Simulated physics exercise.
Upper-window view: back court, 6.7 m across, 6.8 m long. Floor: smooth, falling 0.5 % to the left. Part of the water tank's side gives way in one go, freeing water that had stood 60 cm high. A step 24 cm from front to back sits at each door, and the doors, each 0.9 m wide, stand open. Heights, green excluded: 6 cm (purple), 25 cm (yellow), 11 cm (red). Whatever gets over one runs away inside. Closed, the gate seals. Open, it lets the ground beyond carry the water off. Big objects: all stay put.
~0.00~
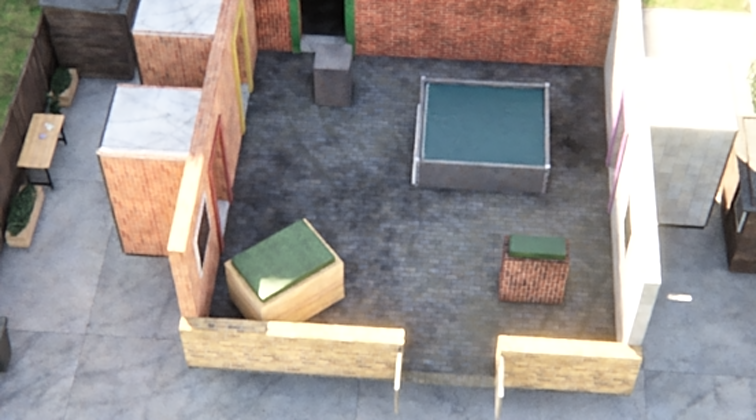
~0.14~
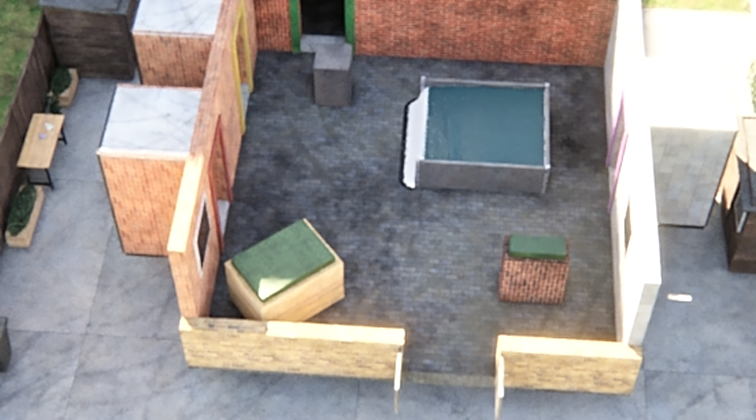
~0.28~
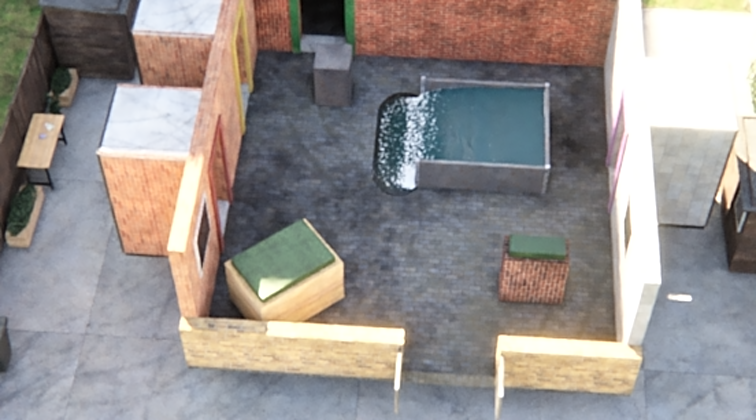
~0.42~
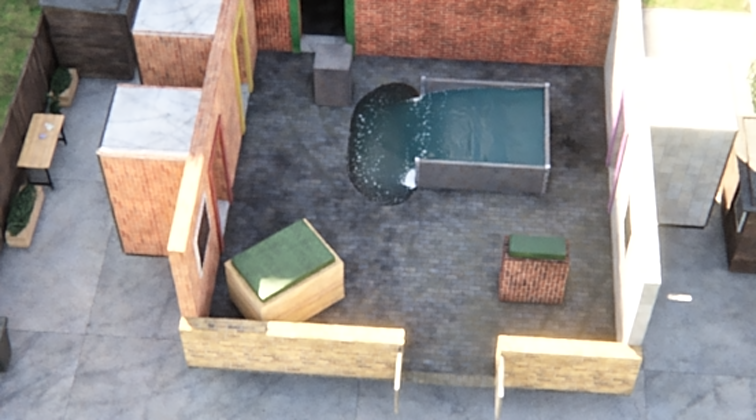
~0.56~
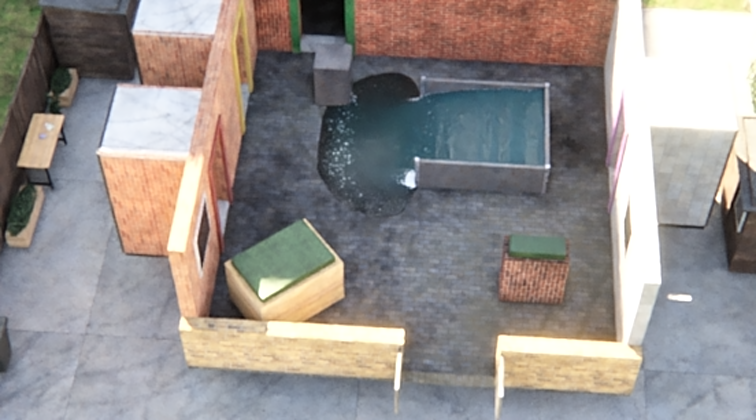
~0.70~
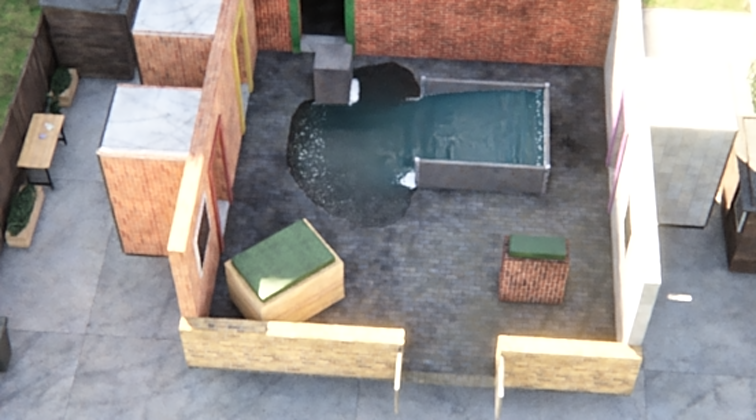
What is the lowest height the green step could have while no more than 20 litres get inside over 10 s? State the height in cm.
15 cm.
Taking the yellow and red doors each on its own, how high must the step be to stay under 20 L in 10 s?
You'd want some 29 cm at yellow and some 17 cm at red.
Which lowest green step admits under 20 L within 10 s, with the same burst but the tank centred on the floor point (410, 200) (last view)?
It should be around 16 cm high.
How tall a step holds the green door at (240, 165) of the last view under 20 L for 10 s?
It needs roughly 25 cm.
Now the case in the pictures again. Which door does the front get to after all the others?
Final door: Purple.
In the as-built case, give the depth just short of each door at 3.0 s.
At the green door the depth is 16 cm, at purple 0 cm, at yellow 28 cm and at red 18 cm.
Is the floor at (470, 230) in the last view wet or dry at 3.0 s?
It is dry.
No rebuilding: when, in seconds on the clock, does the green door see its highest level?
I'd guess close to 3.6 seconds.
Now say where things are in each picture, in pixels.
The water tank at (483, 125) is whole and still, 60 cm deep; the green door at (322, 15) is dry, in the first frame.
Water pours out at (421, 135) and has run 0.3 m, to (403, 172); about 11 cm deep outside, 60 cm at the back, in the second frame.
The front is at (377, 170), 0.8 m from the gap at (421, 137); 1.6 m2 of floor is wet, 60 cm left at the back, in the third frame.
The front is at (353, 174), 1.2 m from the gap at (421, 138); 2.8 m2 of floor is wet, 60 cm left at the back, in the fourth frame.
Water pours out at (421, 138) and has run 1.8 m, to (322, 152); about 7 cm deep outside, 59 cm at the back, in the fifth frame.
Water pours out at (421, 138) and has run 2.3 m, to (292, 155); about 7 cm deep outside, 53 cm at the back; the green door at (322, 15), 3.0 m from the gap, is still 0.8 m from the nearest water, in the sixth frame.
After 1.4 s water covers 30 % of the floor, deepest (32 cm) near (245, 123); 8 cm at the green door, 0 litres in over its 22 cm step.
After 3.0 s water covers 45 % of the floor, deepest (33 cm) near (258, 54); 16 cm at the green door, 0 litres in over its 22 cm step.
After 10.0 s water covers 100 % of the floor, deepest (12 cm) near (612, 279); 7 cm at the green door, 1 litre in over its 22 cm step.
At the green door as built, the water arrived by 1.2 s and peaked near 23 cm at 3.6 s.
With a step of 13.5 cm, 30 litres would have come in within the 10 s; with 18.5 cm, 7 litres. So under 20 litres takes about 15 cm.
